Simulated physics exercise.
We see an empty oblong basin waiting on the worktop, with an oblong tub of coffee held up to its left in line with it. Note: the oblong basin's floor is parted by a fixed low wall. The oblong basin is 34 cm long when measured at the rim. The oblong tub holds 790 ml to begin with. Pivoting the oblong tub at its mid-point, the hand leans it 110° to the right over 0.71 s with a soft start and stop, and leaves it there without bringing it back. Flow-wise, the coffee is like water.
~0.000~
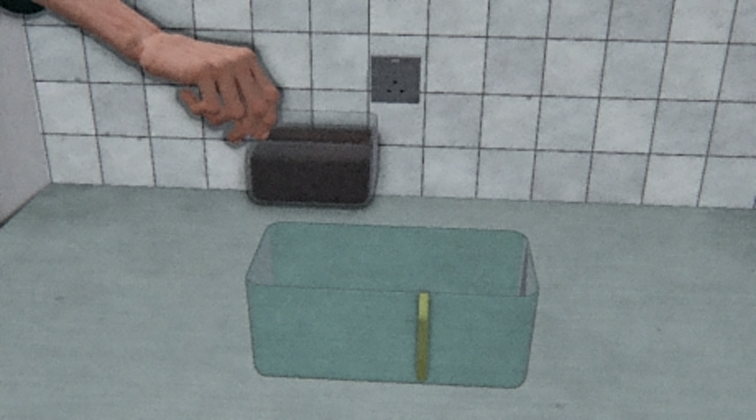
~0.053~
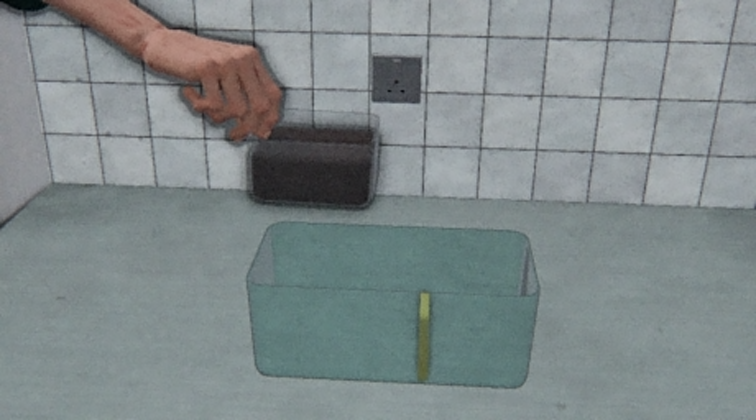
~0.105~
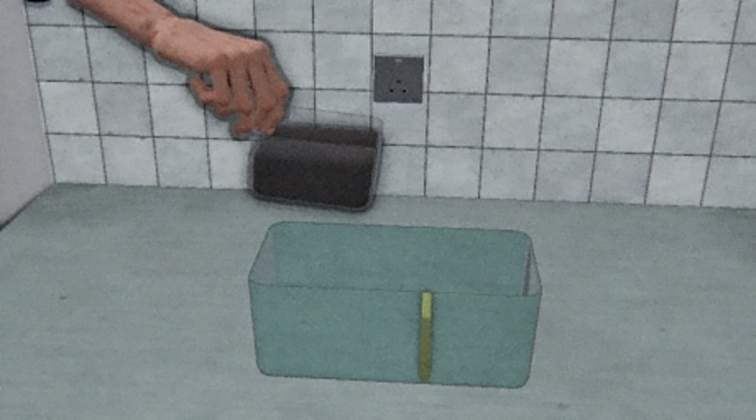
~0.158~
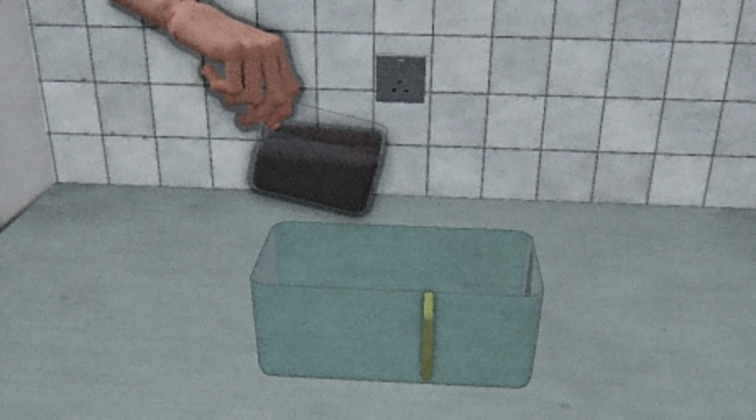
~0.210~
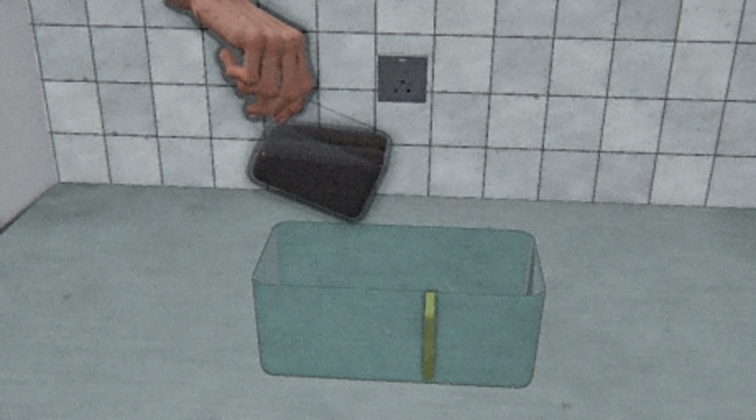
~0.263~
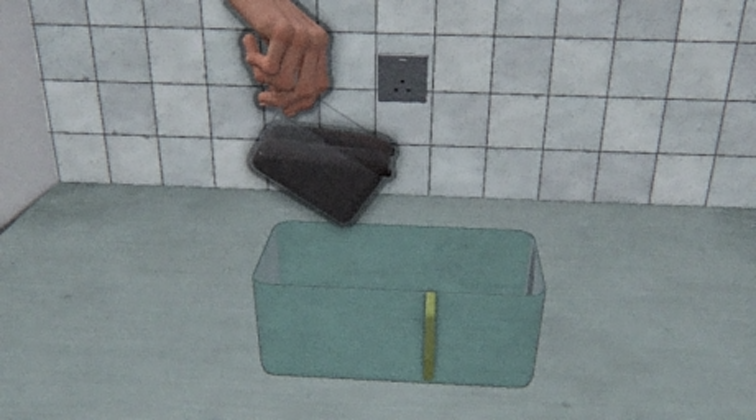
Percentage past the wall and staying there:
40 percent.
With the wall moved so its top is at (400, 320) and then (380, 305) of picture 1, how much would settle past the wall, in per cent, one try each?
Respectively close to 65 and 80 %.
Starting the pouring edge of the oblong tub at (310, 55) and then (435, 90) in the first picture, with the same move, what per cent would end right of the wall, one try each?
It comes to 20 per cent, and then 70 per cent.
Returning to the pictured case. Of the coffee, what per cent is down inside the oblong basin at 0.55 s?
Around 40 percent.
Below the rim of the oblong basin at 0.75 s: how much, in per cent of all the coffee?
Some 90 percent of the total.
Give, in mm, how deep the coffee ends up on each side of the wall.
On the left it stands about 14 mm, on the right about 18 mm.
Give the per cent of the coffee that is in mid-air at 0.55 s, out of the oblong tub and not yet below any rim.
Some 38 per cent, I reckon.
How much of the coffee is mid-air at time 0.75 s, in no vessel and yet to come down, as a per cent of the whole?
About 6 per cent.
By 0.55 s the tilt is 96° and 24 per cent is still to pour, 15 is left of the wall and 24 right of it.
By 0.75 s the tilt is 110° and 5 per cent is still to pour, 44 is left of the wall and 45 right of it.
By 0.97 s the tilt is 110° and 0 per cent is still to pour, 57 is left of the wall and 41 right of it.
By 1.21 s the tilt is 110° and 0 per cent is still to pour, 59 is left of the wall and 40 right of it.
At rest 59 per cent lies left of the wall, 40 right of it and 1 outside.
